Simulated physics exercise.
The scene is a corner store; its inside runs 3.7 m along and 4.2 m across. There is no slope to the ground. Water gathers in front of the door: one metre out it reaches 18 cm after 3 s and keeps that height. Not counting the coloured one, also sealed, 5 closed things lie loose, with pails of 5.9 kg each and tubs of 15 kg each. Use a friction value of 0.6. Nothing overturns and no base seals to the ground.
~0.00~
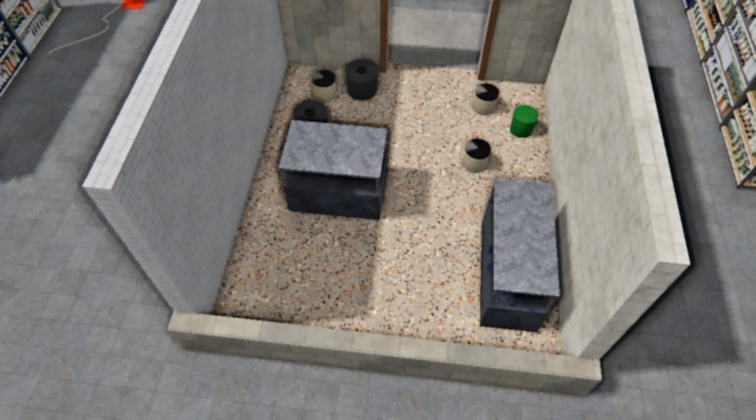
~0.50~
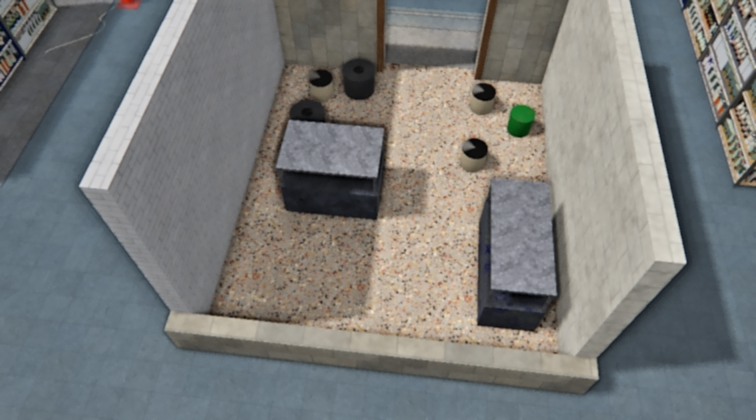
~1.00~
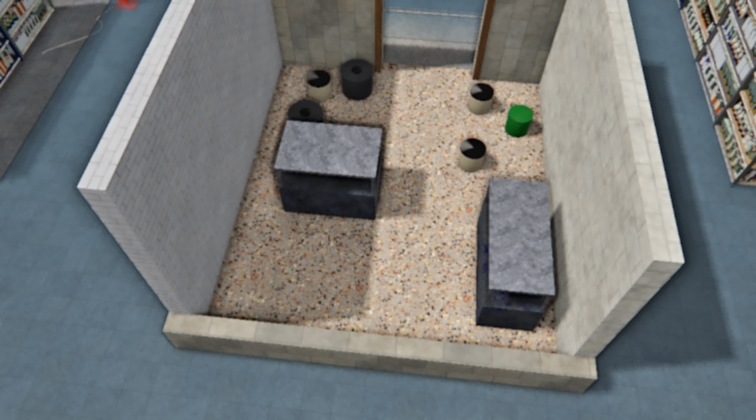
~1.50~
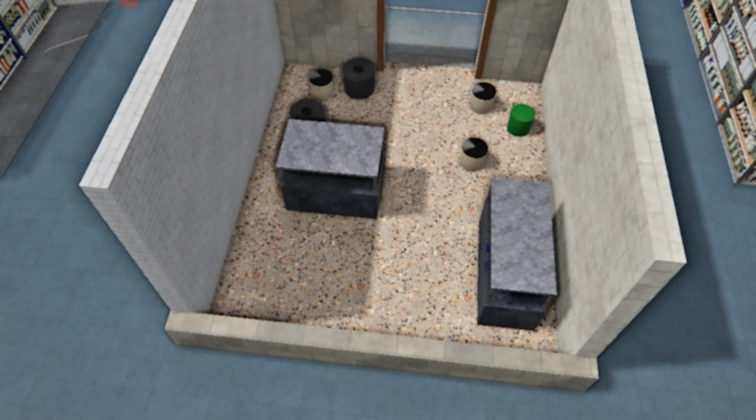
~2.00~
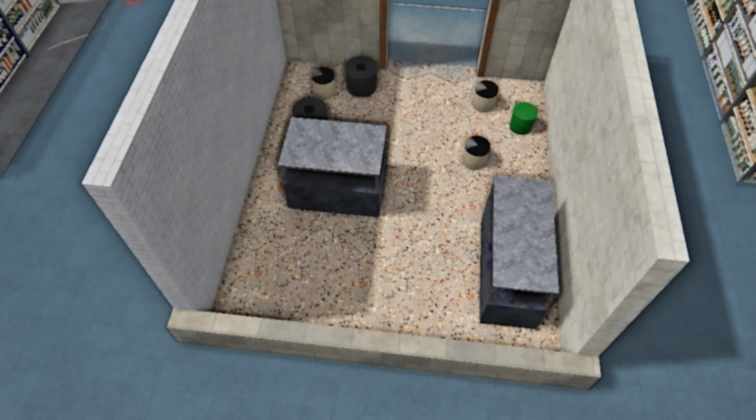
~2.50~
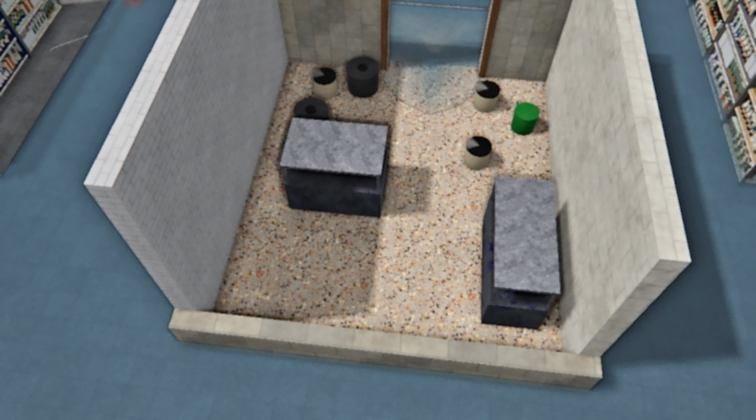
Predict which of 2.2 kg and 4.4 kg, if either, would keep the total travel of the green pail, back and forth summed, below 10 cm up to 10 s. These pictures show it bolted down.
I'd say it needs the double load.
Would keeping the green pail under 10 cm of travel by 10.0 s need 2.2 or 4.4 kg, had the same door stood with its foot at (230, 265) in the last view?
For that position, nothing offered succeeds.
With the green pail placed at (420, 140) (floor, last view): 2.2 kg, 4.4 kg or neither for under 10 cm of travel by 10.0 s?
So neither weight works.
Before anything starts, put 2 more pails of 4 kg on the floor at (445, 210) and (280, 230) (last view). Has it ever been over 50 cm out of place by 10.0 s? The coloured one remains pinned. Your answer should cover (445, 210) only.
Its shift comes out greater than that.
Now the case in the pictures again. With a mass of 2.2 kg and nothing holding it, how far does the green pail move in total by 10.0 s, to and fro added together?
Some 80 centimetres of travel in total.
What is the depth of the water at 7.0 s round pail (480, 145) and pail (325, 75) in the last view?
Roughly 6 and 3 cm.
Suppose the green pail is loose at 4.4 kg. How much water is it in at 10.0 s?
Close to 6 cm deep.
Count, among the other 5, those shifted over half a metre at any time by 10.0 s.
The total is 1.
After 3.5 s the green pail would be 0 cm from its start with 2.2 kg and 0 cm from its start with 4.4 kg; 0 cm of water round it then.
After 4.5 s the green pail would be 0 cm from its start with 2.2 kg and 0 cm from its start with 4.4 kg; 0 cm of water round it then.
After 7.0 s the green pail would be 10 cm from its start with 2.2 kg and 0 cm from its start with 4.4 kg; 3 cm of water round it then.
After 10.0 s the green pail would be 55 cm from its start with 2.2 kg and 3 cm from its start with 4.4 kg; 6 cm of water round it then.
